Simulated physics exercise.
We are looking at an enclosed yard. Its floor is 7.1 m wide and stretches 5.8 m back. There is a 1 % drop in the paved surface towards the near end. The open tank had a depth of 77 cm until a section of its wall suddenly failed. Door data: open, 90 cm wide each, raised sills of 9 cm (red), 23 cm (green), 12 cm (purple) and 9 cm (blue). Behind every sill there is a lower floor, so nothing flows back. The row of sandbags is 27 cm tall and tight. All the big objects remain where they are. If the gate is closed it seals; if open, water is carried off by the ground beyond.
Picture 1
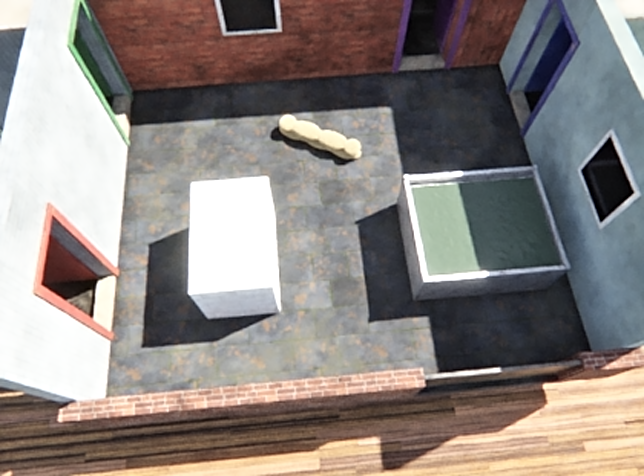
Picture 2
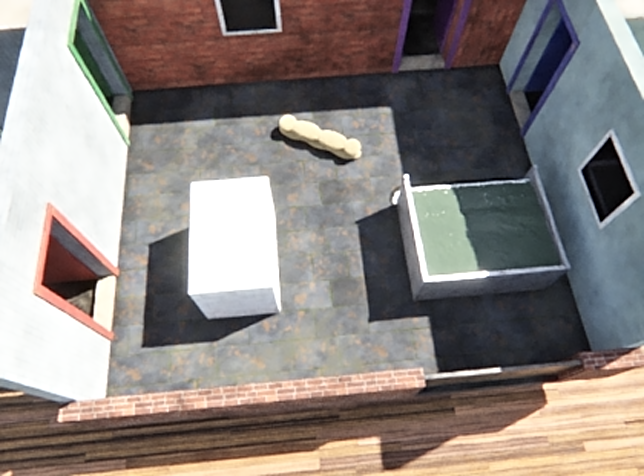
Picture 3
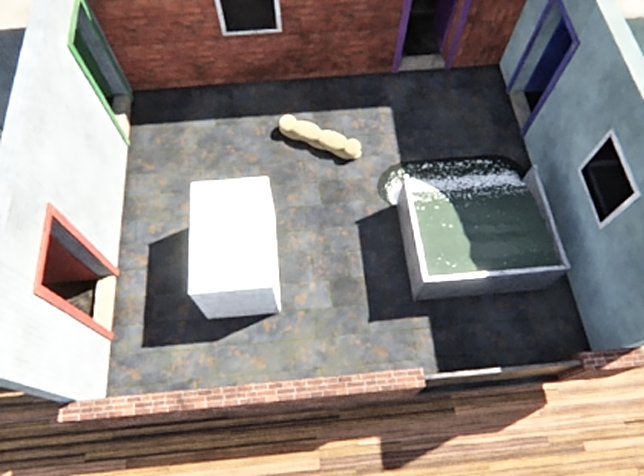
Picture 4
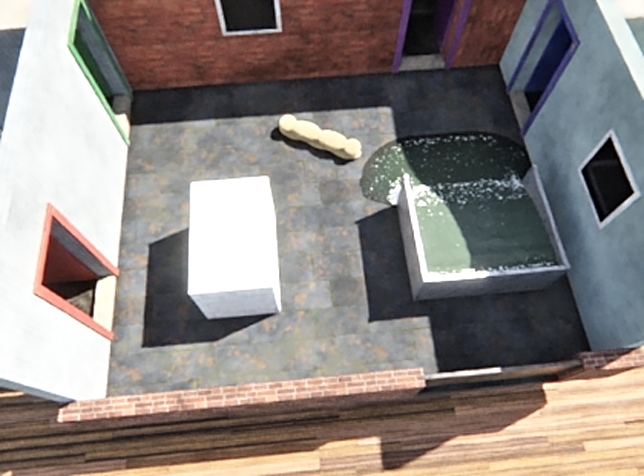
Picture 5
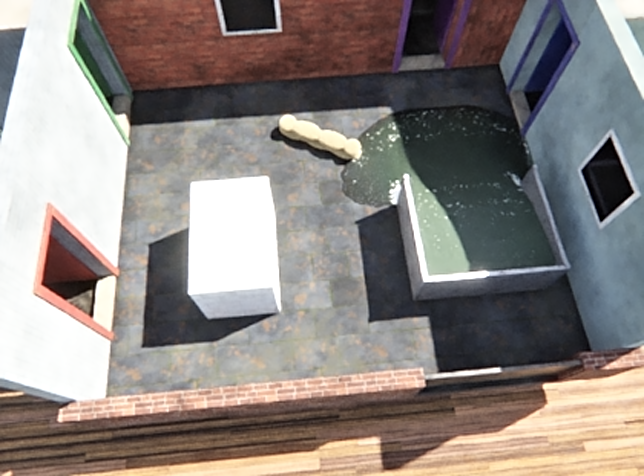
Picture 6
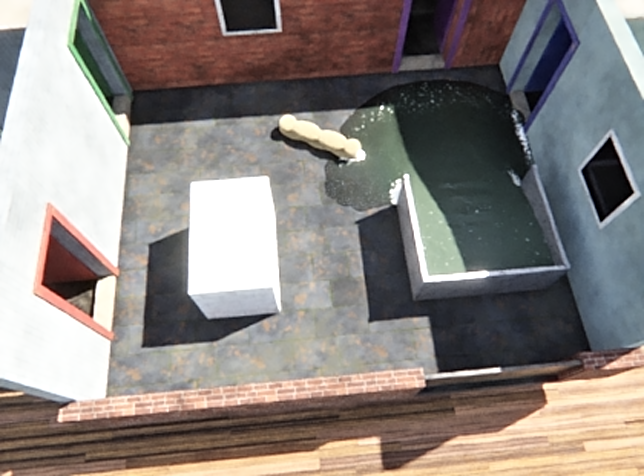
Dark green water sits still in an open tank on the right of a walled yard, then pours out over its far side in a foaming rush. It fans across the paved floor toward the back wall and leftward, reaching the near end of a lumpy, pale yellow barrier, while the white block stays dry.
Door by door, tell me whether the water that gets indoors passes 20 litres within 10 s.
Red door: Under the set amount. Green door: Under the set amount. Purple door: Past the set amount. Blue door: Past the set amount.
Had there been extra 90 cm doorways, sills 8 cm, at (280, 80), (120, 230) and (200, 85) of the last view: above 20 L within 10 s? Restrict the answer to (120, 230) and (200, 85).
Door 1: Limit not reached; door 2: Limit not reached.
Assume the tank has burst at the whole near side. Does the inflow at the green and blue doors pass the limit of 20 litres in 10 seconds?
Measured against that limit, green comes out short of it and blue comes out short of it.
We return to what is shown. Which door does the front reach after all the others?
Answer: The red door.
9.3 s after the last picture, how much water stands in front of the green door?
5.0 cm.
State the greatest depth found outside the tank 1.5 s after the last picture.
About 37 cm.
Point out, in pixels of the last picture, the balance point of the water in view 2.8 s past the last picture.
At about (390, 141).
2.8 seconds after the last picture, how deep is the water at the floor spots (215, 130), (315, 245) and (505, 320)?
Depth readings in turn - 4, 0, 0 cm.
Then, 0.7 s after the last picture water covers 30 % of the floor and is deepest (50 cm) near (498, 70); red door not reached, green door not reached, purple door 31 cm at the sill, 93 L in, blue door 16 cm at the sill, 3 L in.
Then, 1.5 s after the last picture water covers 35 % of the floor and is deepest (37 cm) near (489, 71); red door not reached, green door not reached, purple door 35 cm at the sill, 234 L in, blue door 20 cm at the sill, 20 L in.
Then, 2.8 s after the last picture water covers 50 % of the floor and is deepest (28 cm) near (308, 130); red door not reached, green door 15 cm at the sill, 0 L in, purple door 18 cm at the sill, 335 L in, blue door 17 cm at the sill, 87 L in.
Then, 5.3 s after the last picture water covers 75 % of the floor and is deepest (14 cm) near (131, 112); red door 5 cm at the sill, 0 L in, green door 14 cm at the sill, 0 L in, purple door 6 cm at the sill, 344 L in, blue door 8 cm at the sill, 112 L in.
Then, 9.3 s after the last picture water covers 95 % of the floor and is deepest (12 cm) near (173, 314); red door 8 cm at the sill, 0 L in, green door 5 cm at the sill, 0 L in, purple door 3 cm at the sill, 344 L in, blue door 5 cm at the sill, 112 L in.
